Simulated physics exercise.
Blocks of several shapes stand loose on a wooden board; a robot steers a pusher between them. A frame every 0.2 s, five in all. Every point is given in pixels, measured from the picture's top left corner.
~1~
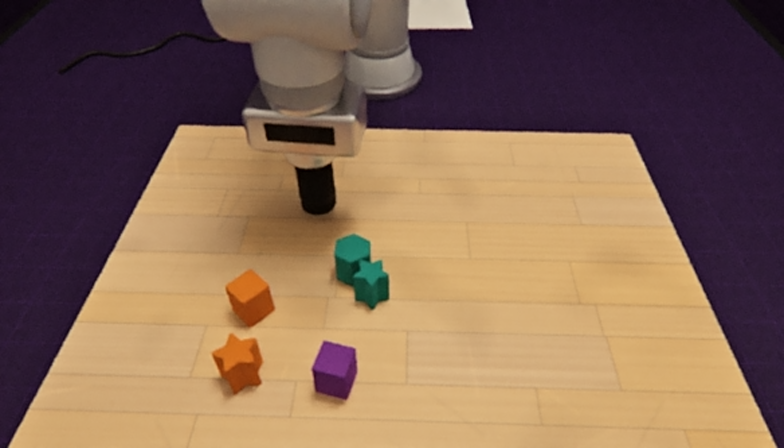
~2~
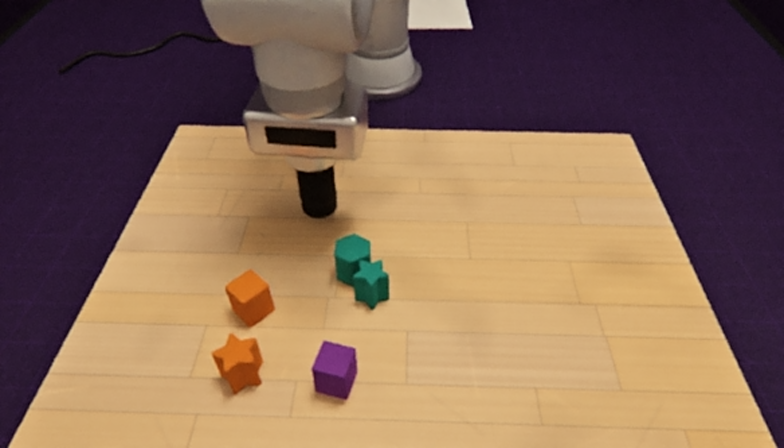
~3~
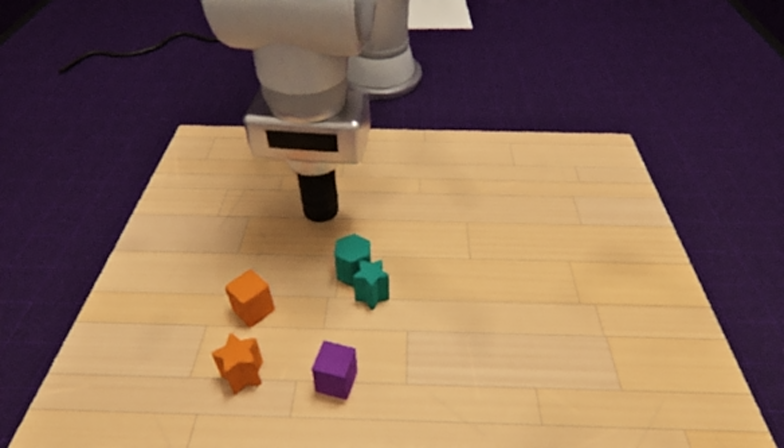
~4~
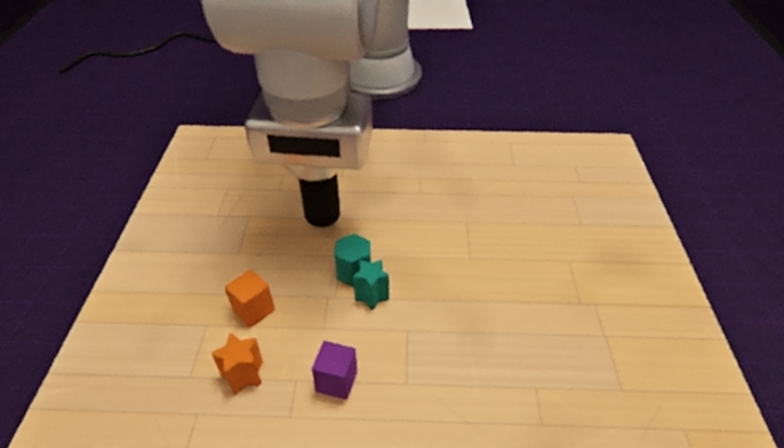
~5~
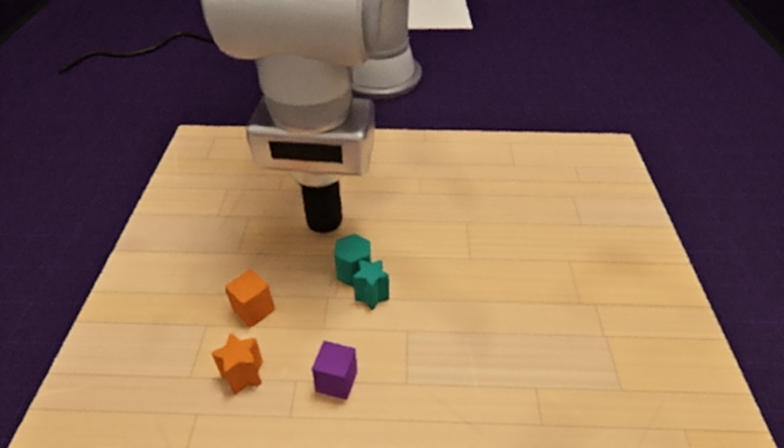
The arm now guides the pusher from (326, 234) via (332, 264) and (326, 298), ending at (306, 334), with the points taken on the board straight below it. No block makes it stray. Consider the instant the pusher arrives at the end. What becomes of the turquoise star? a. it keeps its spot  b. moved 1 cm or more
Correct choice: B.
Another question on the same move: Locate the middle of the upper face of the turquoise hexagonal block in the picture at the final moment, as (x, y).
Just about (365, 263).
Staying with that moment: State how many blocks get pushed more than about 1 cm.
Shifted over 1 cm: Two.
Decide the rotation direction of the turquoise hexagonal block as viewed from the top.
Answer: Anticlockwise.
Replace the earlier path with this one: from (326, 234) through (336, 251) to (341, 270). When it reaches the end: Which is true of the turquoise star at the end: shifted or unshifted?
By the last moment of the path, the turquoise star has shifted.
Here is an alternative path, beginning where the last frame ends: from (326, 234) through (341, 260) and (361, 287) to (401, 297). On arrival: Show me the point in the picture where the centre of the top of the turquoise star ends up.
By then it is at (428, 328).
The first path, step by step. One third of the way, pusher at (331, 252); turquoise hexagonal block at (359, 254), turned 25° anticlockwise; turquoise star at (380, 277), turned 15° clockwise.
Two thirds of the way, pusher at (324, 287); turquoise hexagonal block at (365, 263), turned 65° anticlockwise; turquoise star at (388, 281), turned 30° clockwise.
At the end, pusher at (304, 322); purple square in place; turquoise hexagonal block at (365, 263), turned 65° anticlockwise; turquoise star at (388, 281), turned 30° clockwise.
